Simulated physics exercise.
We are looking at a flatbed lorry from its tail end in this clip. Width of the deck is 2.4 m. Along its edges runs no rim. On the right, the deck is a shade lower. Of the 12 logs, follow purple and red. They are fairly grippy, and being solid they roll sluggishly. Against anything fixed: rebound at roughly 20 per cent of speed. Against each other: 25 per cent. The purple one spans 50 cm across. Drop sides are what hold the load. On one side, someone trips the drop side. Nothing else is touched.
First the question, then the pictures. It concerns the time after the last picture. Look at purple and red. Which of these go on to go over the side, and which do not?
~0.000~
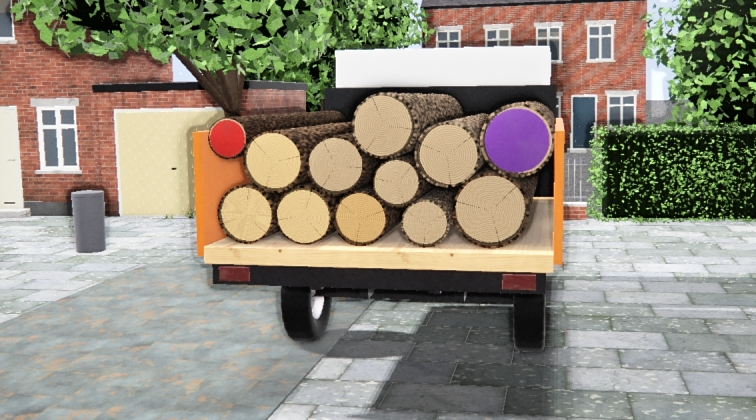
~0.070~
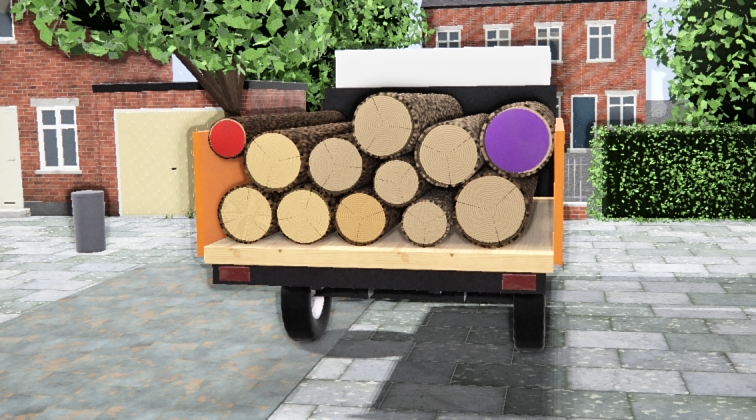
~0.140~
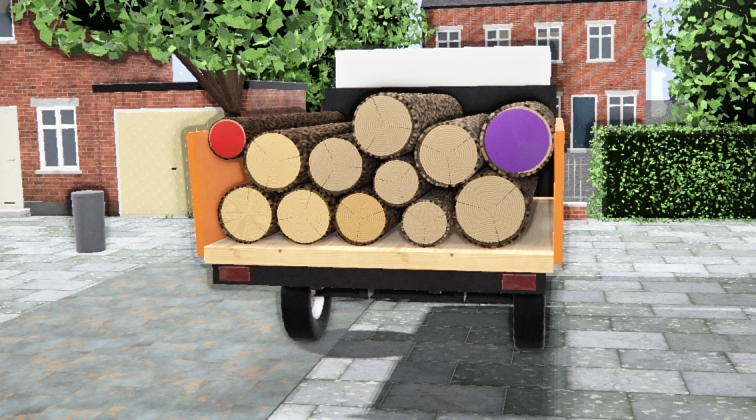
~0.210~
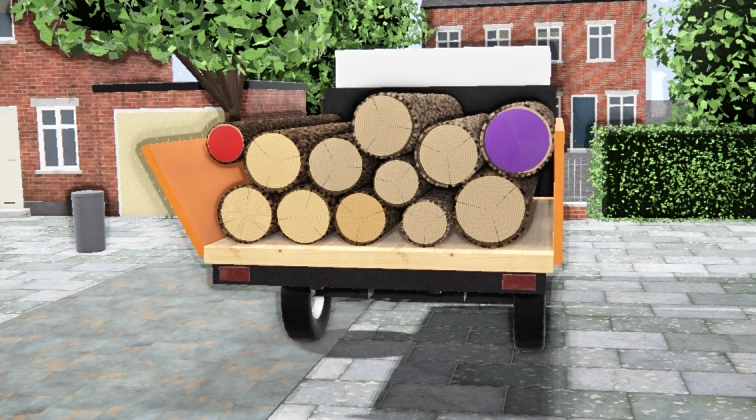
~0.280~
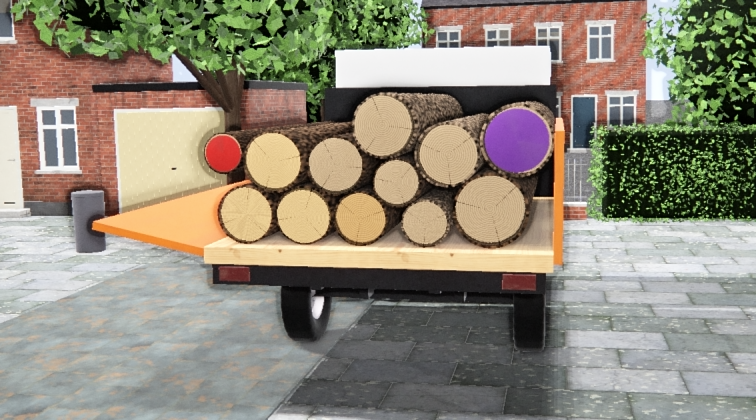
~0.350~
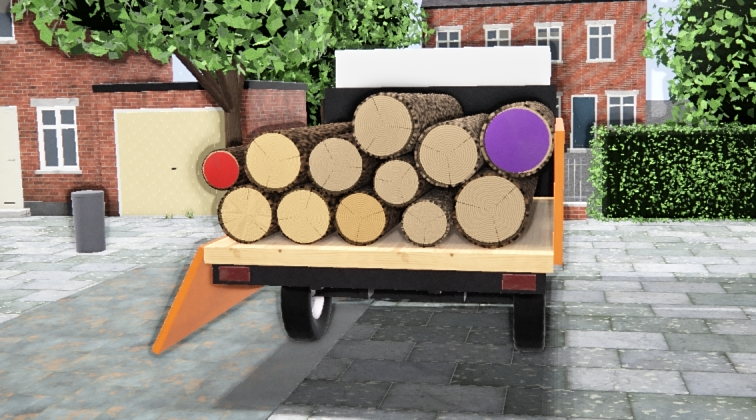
Purple - does not, red - goes on to.
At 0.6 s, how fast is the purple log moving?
Speed approx. 0.0 m/s.
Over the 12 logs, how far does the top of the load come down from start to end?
0 cm.
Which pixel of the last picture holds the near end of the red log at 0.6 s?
Near (194, 211).
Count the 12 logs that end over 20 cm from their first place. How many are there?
The number is 1.
By 0.6 s, purple is up on others, 25 cm from the right edge; red is dropping off the left side; 1 of 12 is off.
By 0.7 s, red is dropping off the left side; as before, purple; 1 of 12 is off.
By 0.9 s, red is dropping off the left side; as before, purple; 1 of 12 is off.
Finally (2.7 s), purple is up on others, 25 cm from the right edge; red is on the ground to the left; 1 of 12 is off.
